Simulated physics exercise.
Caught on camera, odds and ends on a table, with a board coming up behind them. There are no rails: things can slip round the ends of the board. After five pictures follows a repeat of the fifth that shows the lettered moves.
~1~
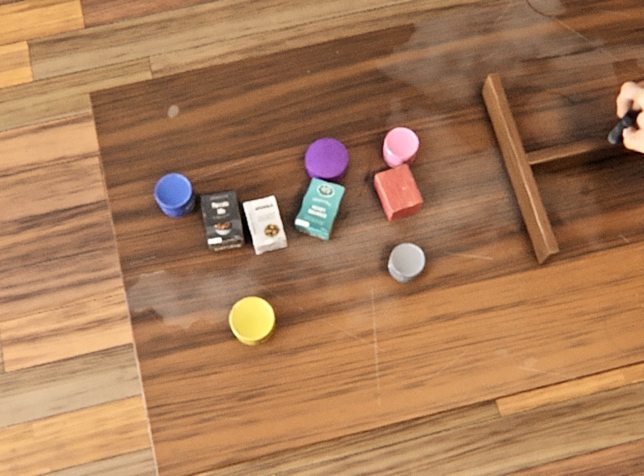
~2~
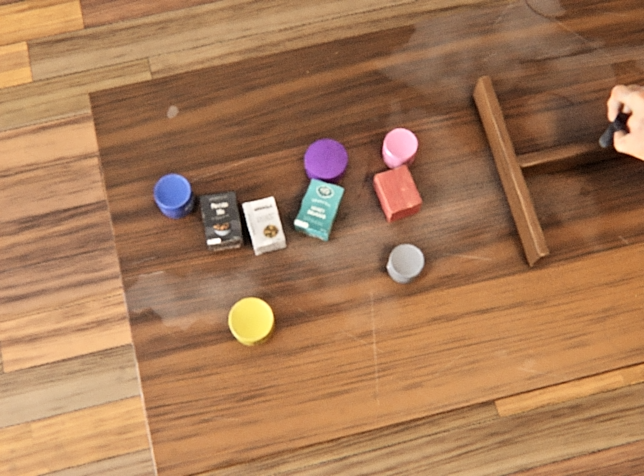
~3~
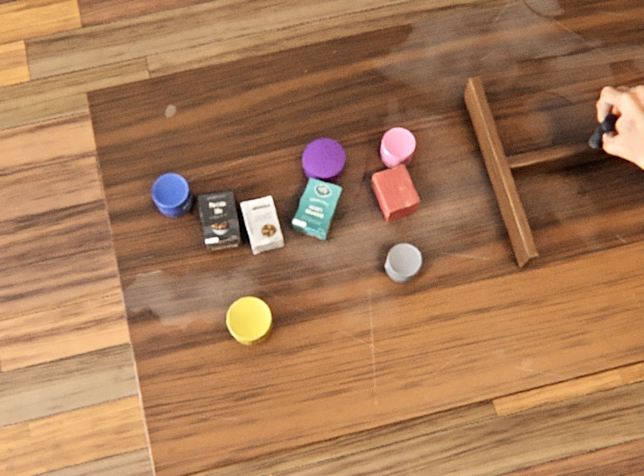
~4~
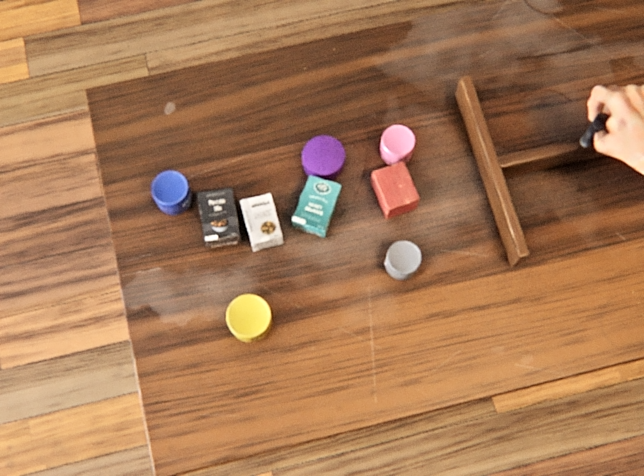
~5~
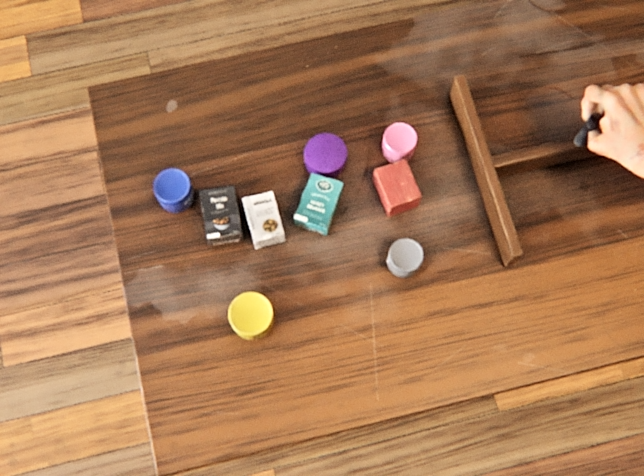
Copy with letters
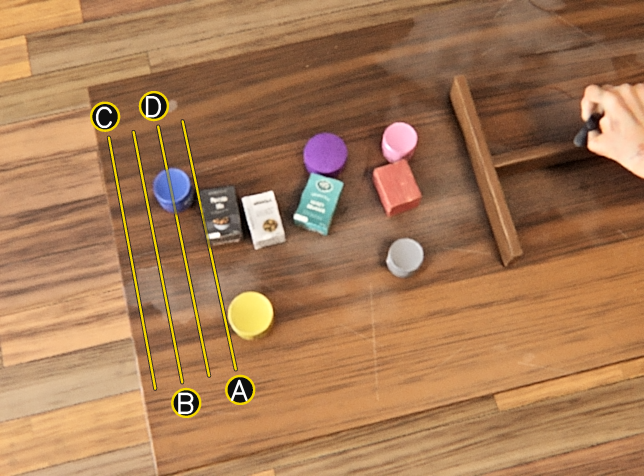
A hand gripping a wooden T-shaped board slides it slightly left across a table towards scattered coloured tubs and small packets.
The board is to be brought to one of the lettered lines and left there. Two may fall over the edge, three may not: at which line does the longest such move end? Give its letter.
Line D.
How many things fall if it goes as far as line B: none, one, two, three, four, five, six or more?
In all, four.
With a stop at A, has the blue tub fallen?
No.
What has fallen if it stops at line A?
It is the black packet.
On the copy, A at (208, 240); B at (157, 251); C at (131, 257); D at (182, 246).
On D. First, board (380, 187); purple pot (307, 160); grey tub (374, 266).
Then, board (269, 212); black packet (143, 235); blue tub (158, 188).
Finally, board (182, 232); white packet over the edge; black packet over the edge; two fallen.
By contrast, A is within the limit but short; B drops four; C drops nine.
